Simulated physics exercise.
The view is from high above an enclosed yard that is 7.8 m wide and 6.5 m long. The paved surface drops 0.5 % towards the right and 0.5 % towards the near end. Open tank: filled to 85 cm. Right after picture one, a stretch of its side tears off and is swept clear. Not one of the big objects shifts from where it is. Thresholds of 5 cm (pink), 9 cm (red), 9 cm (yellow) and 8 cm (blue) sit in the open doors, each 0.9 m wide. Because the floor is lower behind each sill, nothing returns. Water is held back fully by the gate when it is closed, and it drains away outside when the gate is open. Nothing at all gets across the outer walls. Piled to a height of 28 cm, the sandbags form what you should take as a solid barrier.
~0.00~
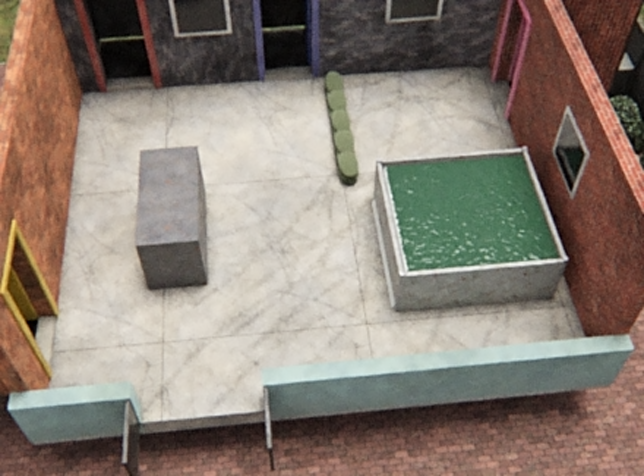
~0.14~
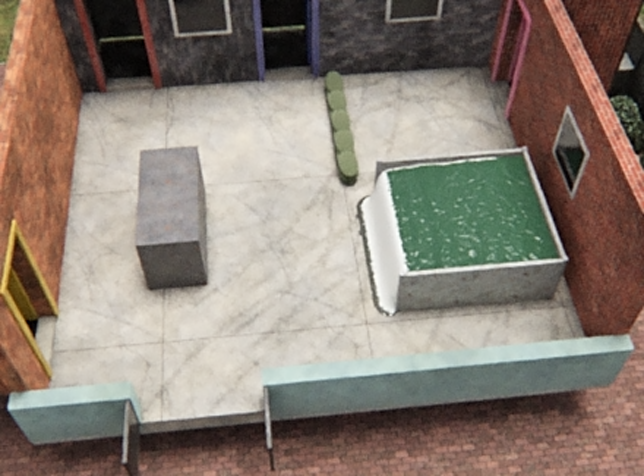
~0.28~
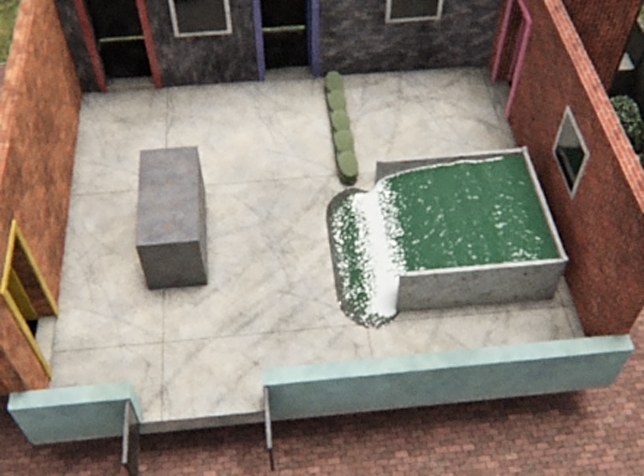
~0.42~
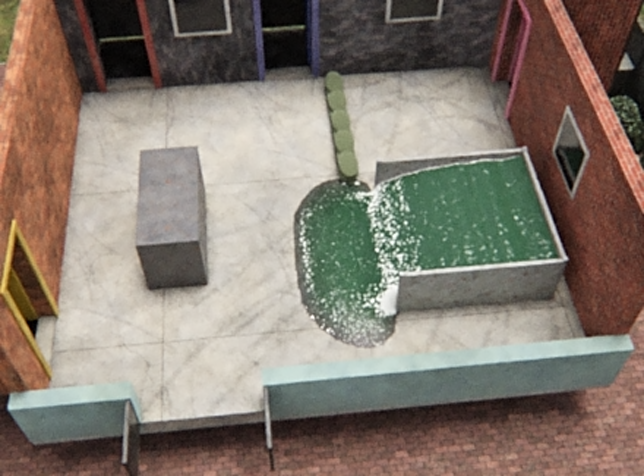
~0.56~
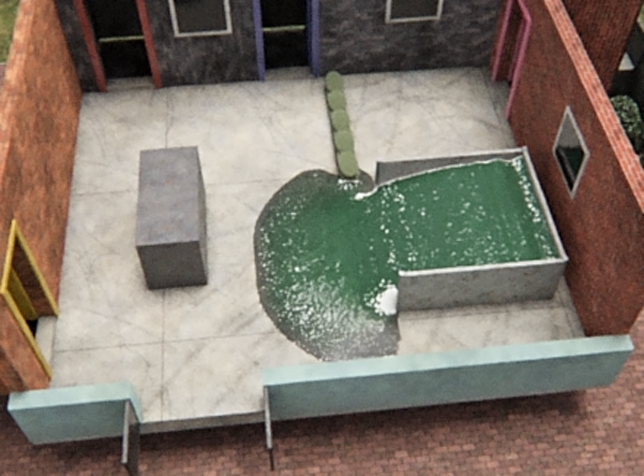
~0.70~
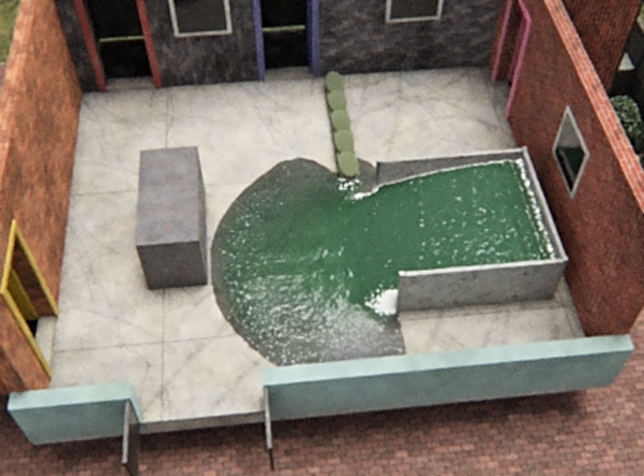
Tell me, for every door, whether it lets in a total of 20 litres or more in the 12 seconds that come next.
Pink door: Limit not crossed; red door: Limit crossed; yellow door: Limit crossed; blue door: Limit crossed.
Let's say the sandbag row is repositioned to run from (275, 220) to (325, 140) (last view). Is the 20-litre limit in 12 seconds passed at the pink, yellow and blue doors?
So then pink is beyond it, yellow is beyond it and blue is beyond it.
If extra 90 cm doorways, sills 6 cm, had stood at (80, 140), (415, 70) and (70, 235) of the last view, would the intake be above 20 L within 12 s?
Per doorway, in order: Sufficient / insufficient / sufficient.
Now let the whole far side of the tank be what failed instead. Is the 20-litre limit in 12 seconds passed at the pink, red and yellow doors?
Then: Pink beyond it, red short of it, yellow short of it.
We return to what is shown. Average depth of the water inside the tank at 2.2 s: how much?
It averages close to 28 centimetres.
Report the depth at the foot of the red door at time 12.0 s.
The depth there is around 5.5 cm.
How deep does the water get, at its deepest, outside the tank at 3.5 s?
Around 34 centimetres deep.
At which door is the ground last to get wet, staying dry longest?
I'd say the pink one.
After 1.4 s water covers 40 % of the floor and is deepest (48 cm) near (214, 263); pink door not reached, red door not reached, yellow door 7 cm at the sill, 0 L in, blue door not reached.
After 2.2 s water covers 50 % of the floor and is deepest (50 cm) near (60, 414); pink door not reached, red door not reached, yellow door 18 cm at the sill, 46 L in, blue door not reached.
After 3.5 s water covers 60 % of the floor and is deepest (34 cm) near (60, 414); pink door not reached, red door 19 cm at the sill, 34 L in, yellow door 19 cm at the sill, 136 L in, blue door 13 cm at the sill, 1 L in.
After 7.0 s water covers 75 % of the floor and is deepest (18 cm) near (319, 119); pink door 4 cm at the sill, 0 L in, red door 11 cm at the sill, 81 L in, yellow door 7 cm at the sill, 178 L in, blue door 14 cm at the sill, 62 L in.
After 12.0 s water covers 90 % of the floor and is deepest (12 cm) near (347, 387); pink door 3 cm at the sill, 1 L in, red door 5 cm at the sill, 83 L in, yellow door 8 cm at the sill, 180 L in, blue door 7 cm at the sill, 112 L in.
